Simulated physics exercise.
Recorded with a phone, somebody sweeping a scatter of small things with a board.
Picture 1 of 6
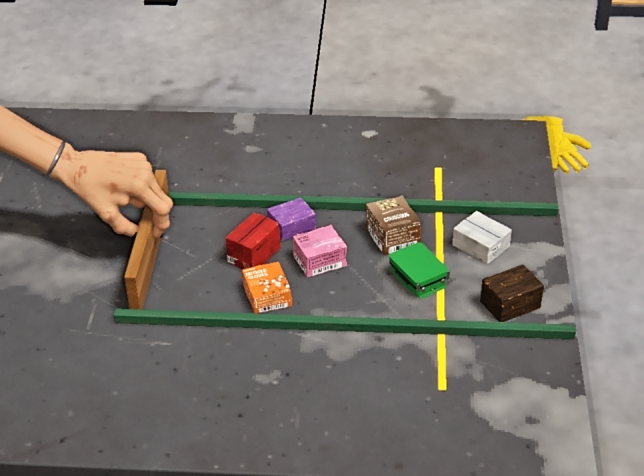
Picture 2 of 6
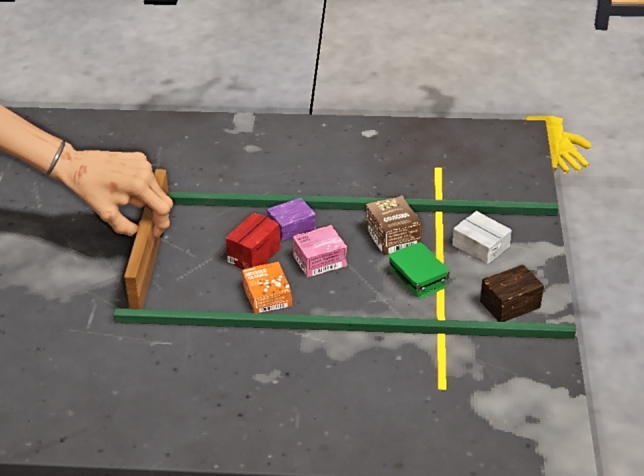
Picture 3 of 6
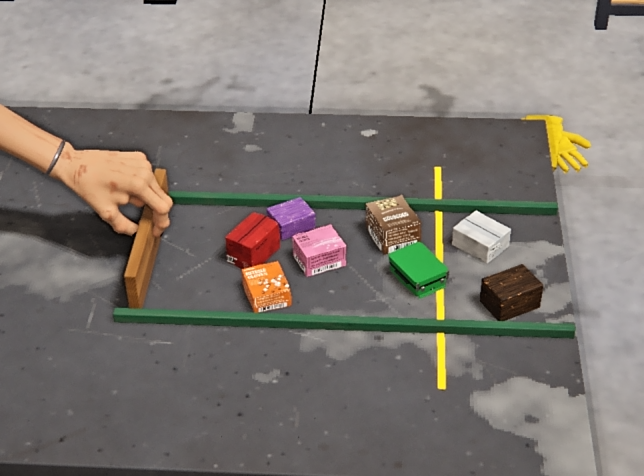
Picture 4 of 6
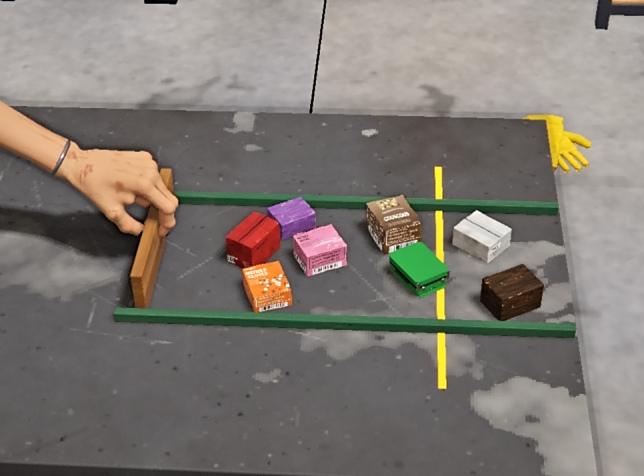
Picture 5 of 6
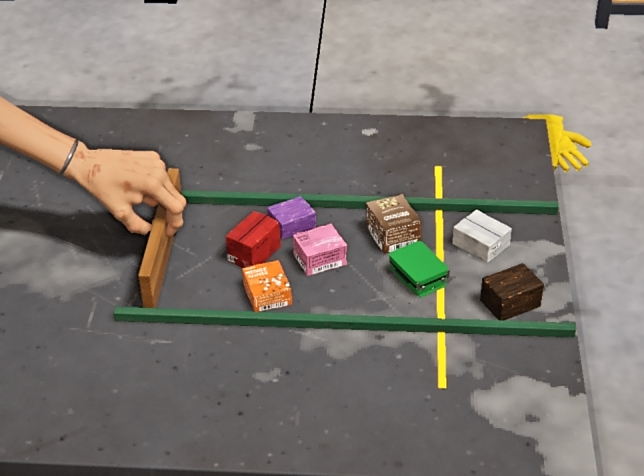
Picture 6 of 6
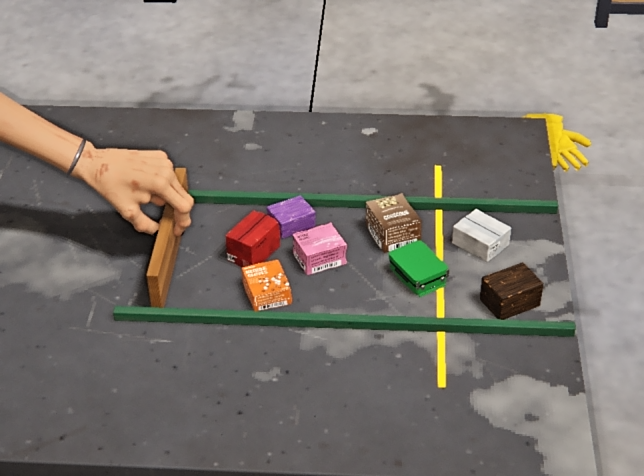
A wooden board, gripped by a hand at the left end of two green rails, stays still at first beside a scatter of small coloured boxes. Then the hand slides it slowly a short way right between the rails, leaving a gap before the red and orange boxes, while every box remains unmoved.
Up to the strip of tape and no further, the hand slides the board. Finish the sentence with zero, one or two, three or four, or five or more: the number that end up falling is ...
The number that end up falling is zero.
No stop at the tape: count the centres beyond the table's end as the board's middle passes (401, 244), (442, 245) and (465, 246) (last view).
Going through the three positions, you'd get 0, 0 and 1.
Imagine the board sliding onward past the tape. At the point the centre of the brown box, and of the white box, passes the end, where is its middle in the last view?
The middle sits near (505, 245) for the first and near (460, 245) for the other.
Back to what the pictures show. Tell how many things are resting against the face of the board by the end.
Number in contact with it: 3.
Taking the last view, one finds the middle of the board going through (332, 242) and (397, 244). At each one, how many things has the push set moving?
One spot: 6. Other spot: 7.
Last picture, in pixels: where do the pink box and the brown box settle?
In the last picture the pink box sits at (494, 244) while the brown box sits at (499, 215).
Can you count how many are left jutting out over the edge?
The overhang total is 1.
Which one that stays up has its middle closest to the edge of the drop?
The white box finishes closest.
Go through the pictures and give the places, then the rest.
In the first frame, black block (512, 294); white box (482, 237); green case (418, 271); board (149, 239); tape (440, 267).
In the second frame, white box (482, 238); pink box (319, 251).
In the third frame, green case (418, 271); purple block (291, 219).
In the fourth frame, black block (512, 293); brown box (394, 225).
In the fifth frame, white box (482, 236); red box (254, 241).
In the sixth frame, black block (511, 291); white box (482, 235); green case (418, 270); board (170, 237); tape (440, 264).
Early on, none off yet; black block at rest near (511, 291); white box at rest near (482, 235); green case at rest near (418, 270).
A while later, none off yet; black block at rest near (511, 291); white box at rest near (482, 235); green case travelled a little near (435, 272).
Further along, none off yet; black block at rest near (512, 292); white box travelled a little near (508, 240); green case travelled about its own width near (484, 275).
Finally, the number that fall off is zero.
